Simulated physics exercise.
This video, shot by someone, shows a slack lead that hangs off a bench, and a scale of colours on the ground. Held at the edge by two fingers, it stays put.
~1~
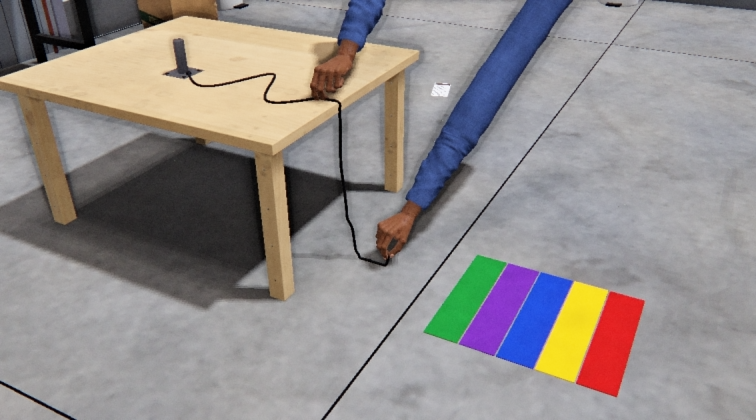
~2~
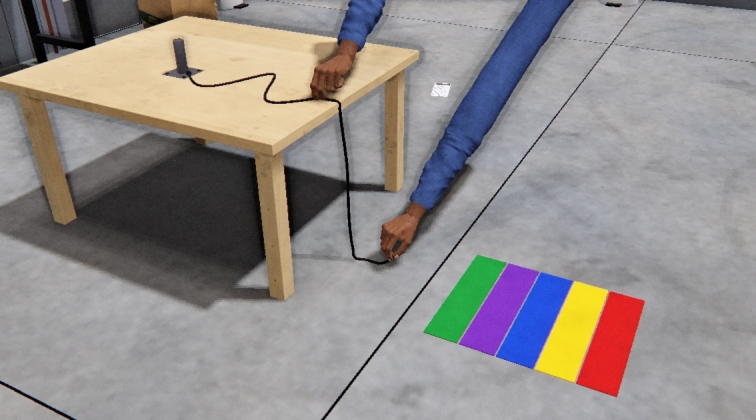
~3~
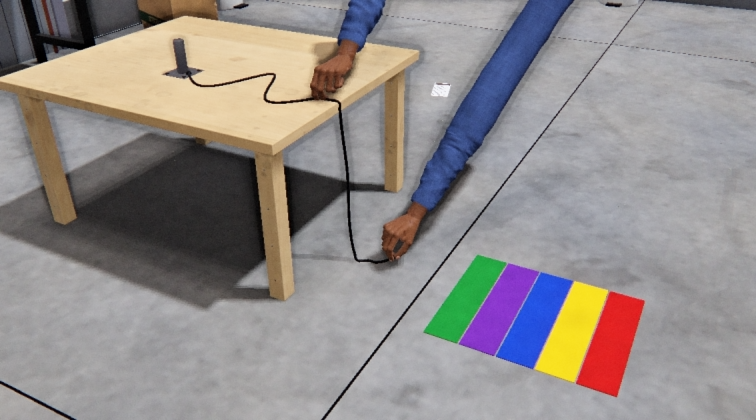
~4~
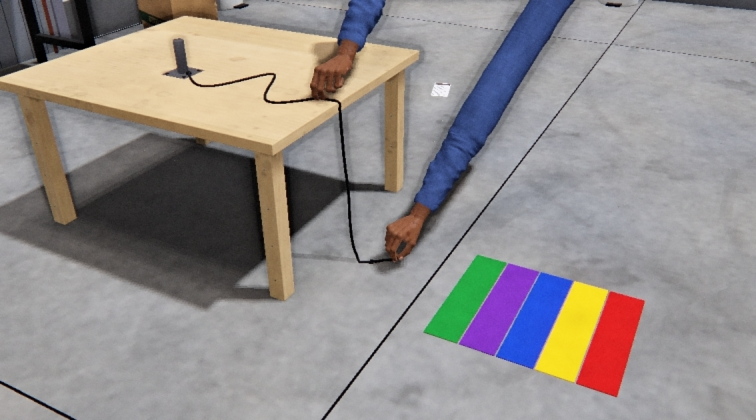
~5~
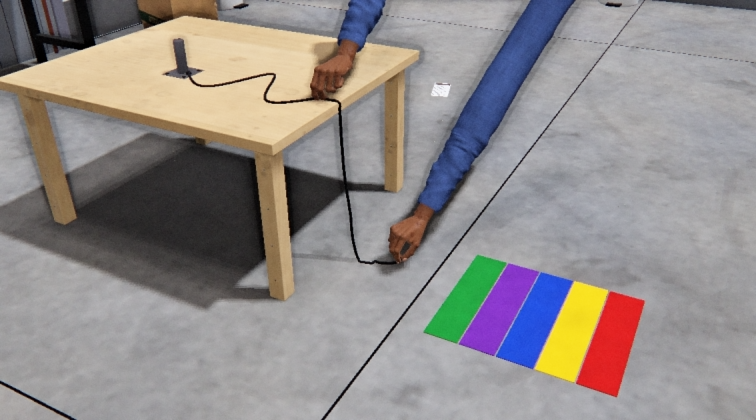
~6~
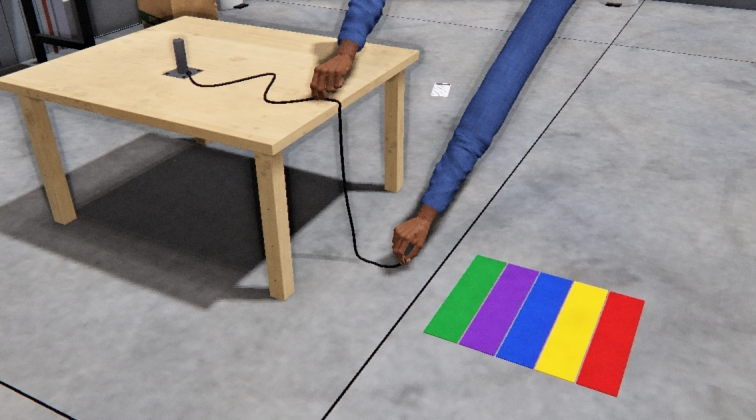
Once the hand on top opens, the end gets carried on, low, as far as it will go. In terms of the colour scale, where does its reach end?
At red.
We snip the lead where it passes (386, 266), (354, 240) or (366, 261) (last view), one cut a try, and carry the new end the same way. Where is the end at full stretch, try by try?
Try 1: About (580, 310). Try 2: About (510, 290). Try 3: About (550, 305).
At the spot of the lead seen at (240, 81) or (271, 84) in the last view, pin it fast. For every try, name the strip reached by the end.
First try yellow, second try blue.
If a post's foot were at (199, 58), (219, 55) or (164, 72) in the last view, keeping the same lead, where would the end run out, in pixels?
One per try, in order: (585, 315), (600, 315), (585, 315).
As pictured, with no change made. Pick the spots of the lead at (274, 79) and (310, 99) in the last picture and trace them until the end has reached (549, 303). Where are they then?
First mark (299, 94), second mark (358, 163).
Early on, end near (549, 303); over blue.
Midway, end near (590, 315); over yellow.
At the end of the slack, end near (616, 322); over red. It gets as far as the red strip.
